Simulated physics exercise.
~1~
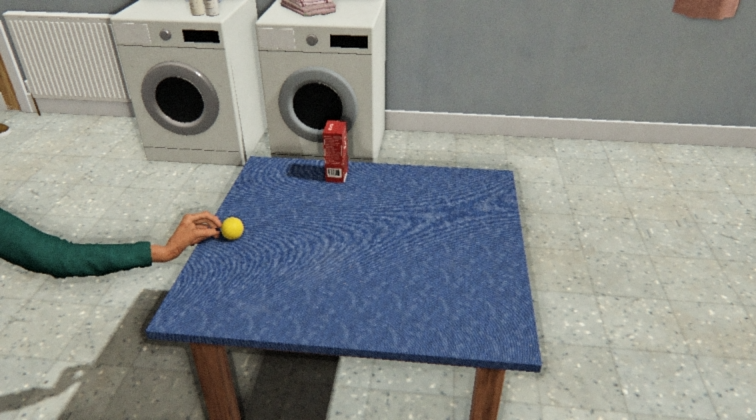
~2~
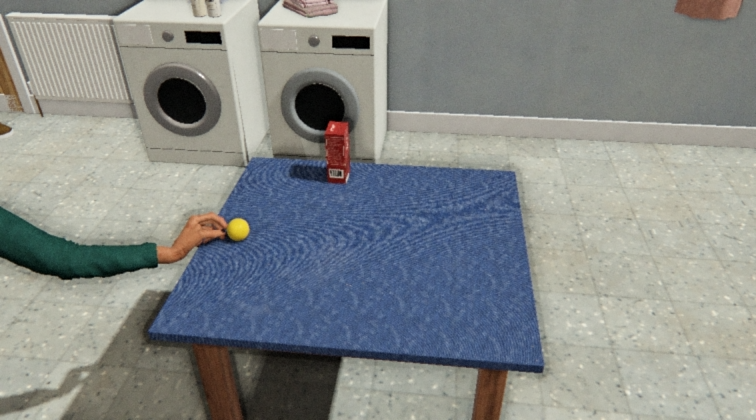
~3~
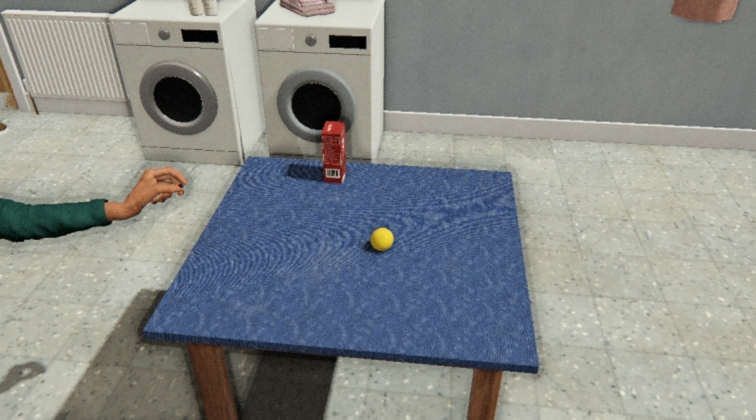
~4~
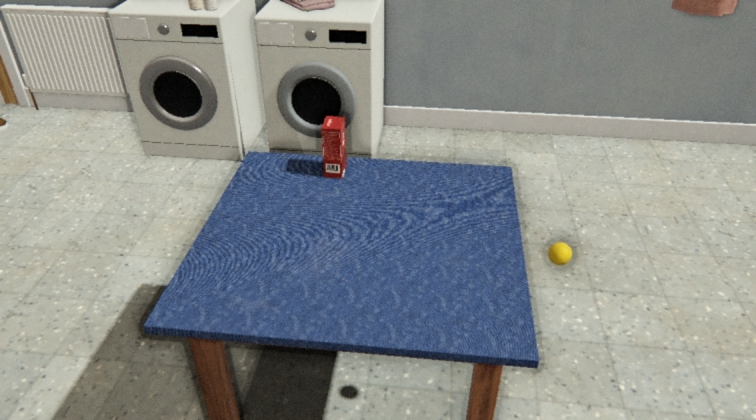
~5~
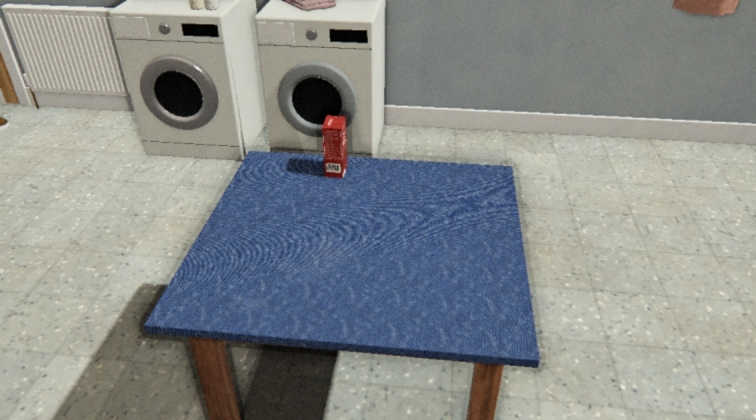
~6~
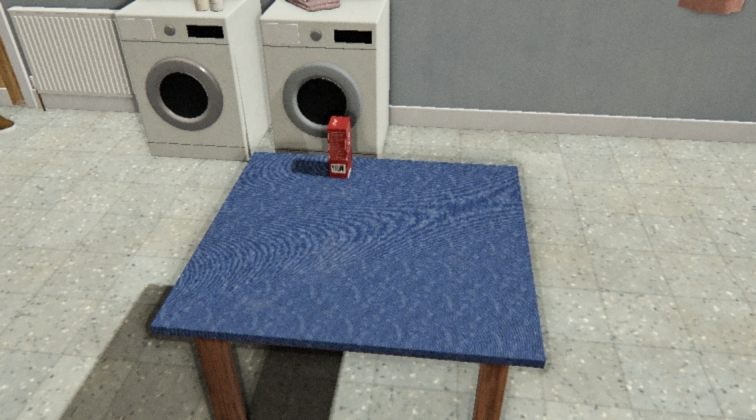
A yellow lemon, pushed by a hand at the left side of a blue table, moved right across the top as the hand drew back, then went off the right edge and out of sight, while a red carton stayed put near the back.
